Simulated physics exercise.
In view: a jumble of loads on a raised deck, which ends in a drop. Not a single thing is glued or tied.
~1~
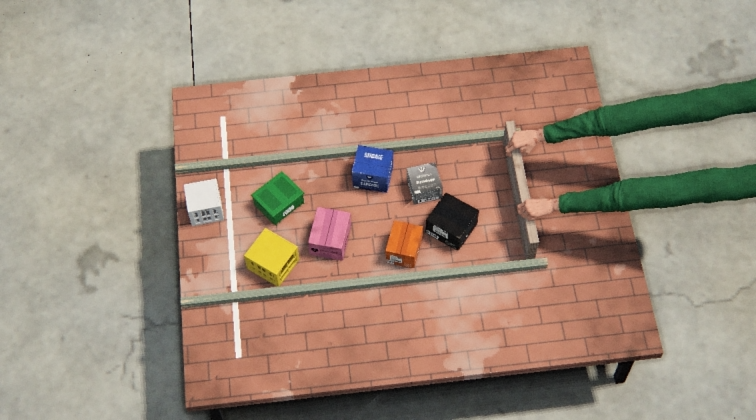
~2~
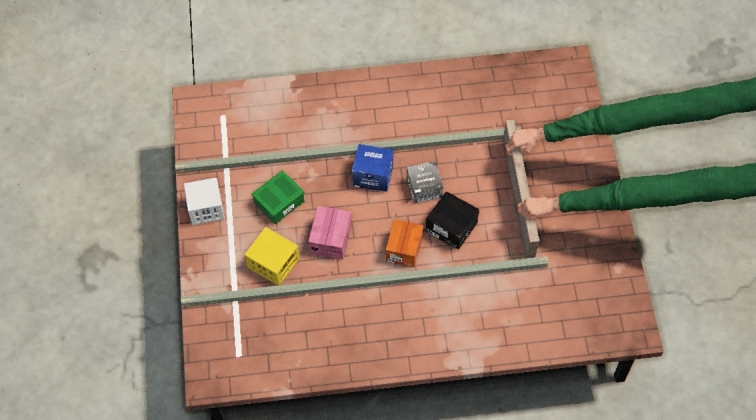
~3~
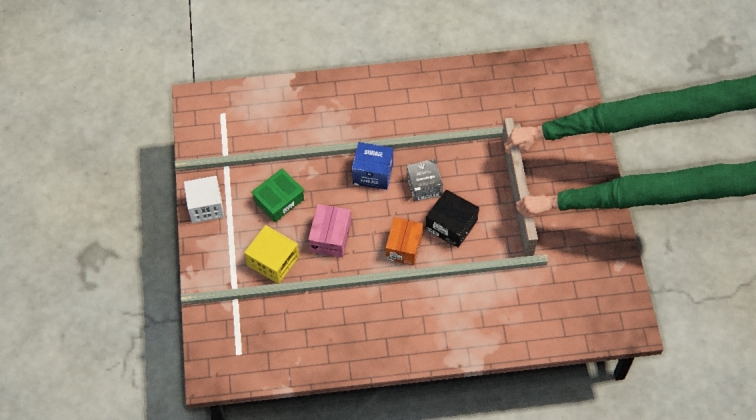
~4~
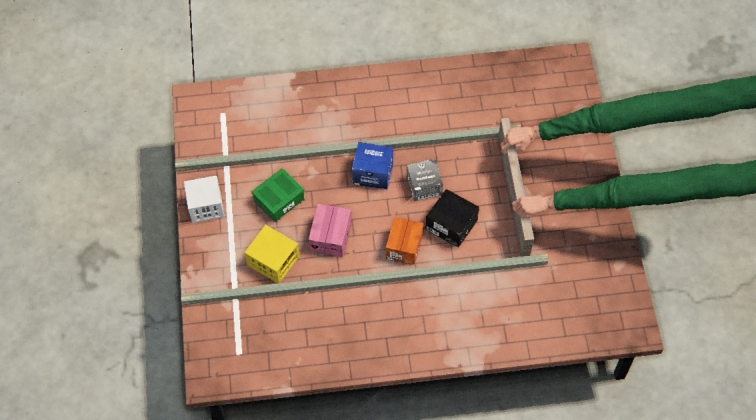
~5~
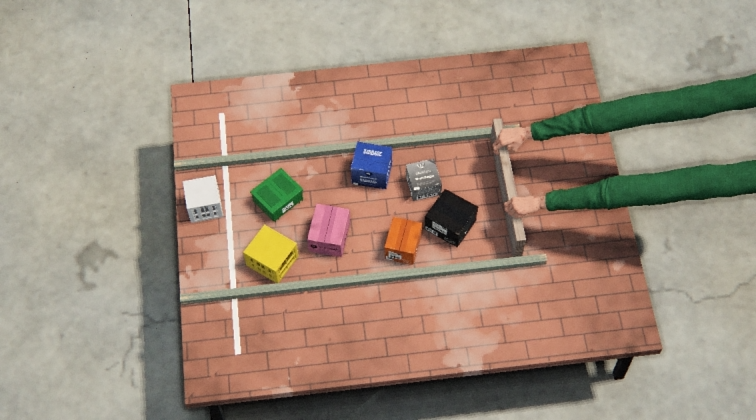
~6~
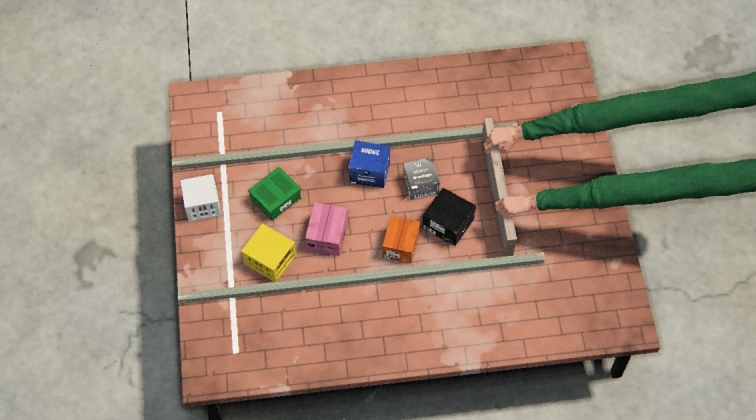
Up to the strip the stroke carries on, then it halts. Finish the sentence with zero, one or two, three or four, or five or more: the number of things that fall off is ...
The number of things that fall off is three or four.
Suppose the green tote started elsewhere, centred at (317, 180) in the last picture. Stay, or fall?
It goes off the edge.
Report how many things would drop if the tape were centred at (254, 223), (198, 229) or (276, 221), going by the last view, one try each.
Tallies in the order asked: 2, 5, 1.
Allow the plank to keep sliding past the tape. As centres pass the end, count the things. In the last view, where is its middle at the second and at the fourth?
In pixels, around (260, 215) followed by around (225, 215).
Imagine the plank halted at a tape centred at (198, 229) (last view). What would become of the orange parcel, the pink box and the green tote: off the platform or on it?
The orange parcel stays put, the pink box is gone, the green tote is gone.
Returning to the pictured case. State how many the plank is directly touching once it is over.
3 of them.
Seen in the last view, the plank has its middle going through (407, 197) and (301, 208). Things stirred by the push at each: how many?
By the first moment it's 4, by the second it's 8.
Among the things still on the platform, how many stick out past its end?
2, I think.
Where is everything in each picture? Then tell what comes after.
In the first frame, white crate (204, 203); yellow crate (272, 258); green tote (278, 199); plank (520, 190); tape (230, 231).
In the second frame, yellow crate (272, 257); plank (520, 189).
In the third frame, green tote (278, 196); grey box (425, 180).
In the fourth frame, white crate (204, 199); orange parcel (404, 241).
In the fifth frame, yellow crate (271, 254); pink box (329, 231).
In the sixth frame, white crate (201, 198); yellow crate (269, 253); green tote (275, 194); plank (499, 187); tape (227, 226).
Soon after, none off yet; white crate at rest near (201, 198); yellow crate at rest near (269, 253); green tote at rest near (275, 194).
Then, none off yet; white crate moved a little near (188, 199); yellow crate moved a little near (253, 259); green tote moved about its own width near (232, 197).
At rest, the number that fall off is three or four; fallen, pink box, green tote and white crate.
